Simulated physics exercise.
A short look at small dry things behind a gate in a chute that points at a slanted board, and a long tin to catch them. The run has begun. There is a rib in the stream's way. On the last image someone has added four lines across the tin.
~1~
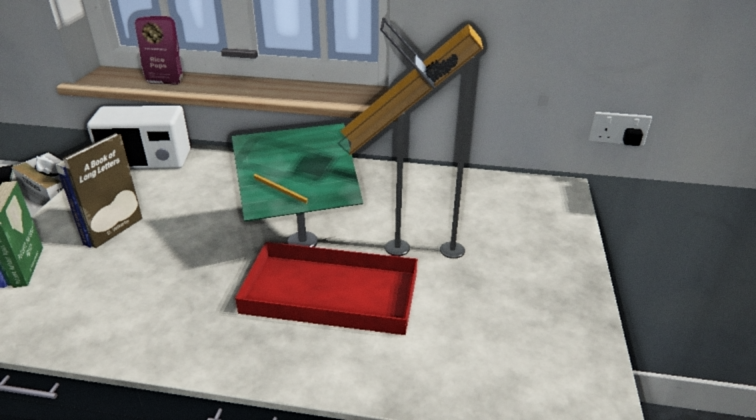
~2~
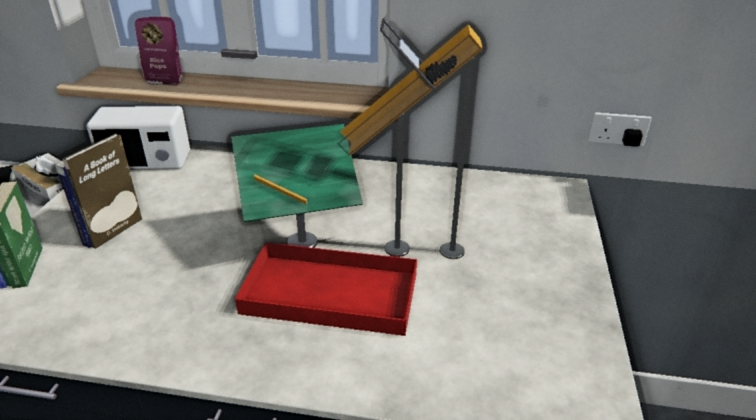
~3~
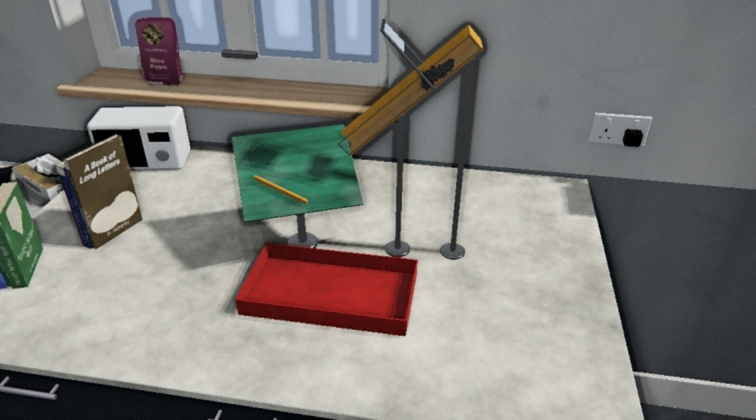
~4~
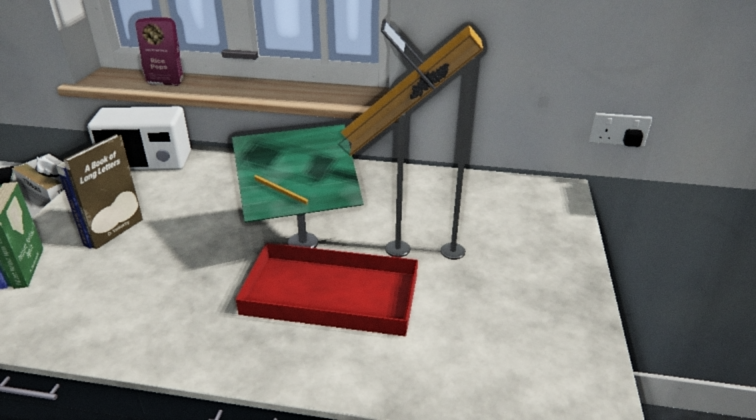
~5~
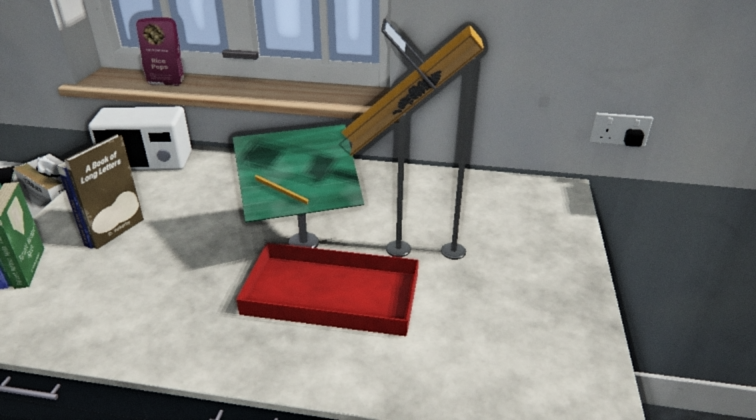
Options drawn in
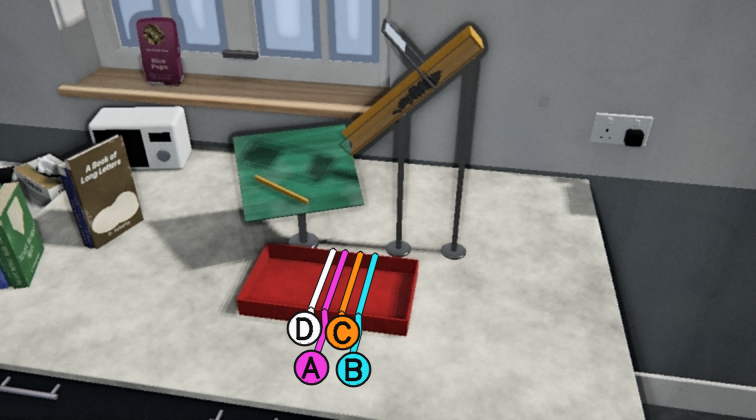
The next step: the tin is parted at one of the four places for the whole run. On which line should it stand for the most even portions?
Go for D.
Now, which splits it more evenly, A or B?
A.
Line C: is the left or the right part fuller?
The left side.
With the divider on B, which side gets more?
More lands on the left.
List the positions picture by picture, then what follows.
Load behind the gate at (440, 66), black beans; lip of the chute at (351, 149), sloping fairly steeply, in the first picture.
Middle of the board at (296, 170), tilted fairly steeply; middle of its low edge at (305, 212); of its high edge at (289, 130), in the second picture.
Front corners of the tin at (236, 299) and (406, 320), empty; front of the load at (426, 87), in the third picture.
Middle of the load at (429, 83); its front at (412, 96), about a quarter of the way to the lip; rib from (255, 176) to (307, 201), in the fourth picture.
Middle of the load at (420, 90); its front at (395, 112), about half of the way to the lip, in the fifth picture.
On the marked copy, line A crosses the front rim at (324, 310); line B crosses the front rim at (358, 314); line C crosses the front rim at (341, 312); line D crosses the front rim at (311, 308).
For line A, of what is caught, most on the left of the divider, a small part on the right.
For line B, of what is caught, all on the left of the divider, none on the right.
For line C, of what is caught, all on the left of the divider, none on the right.
For line D, of what is caught, about half on the left of the divider, about half on the right.
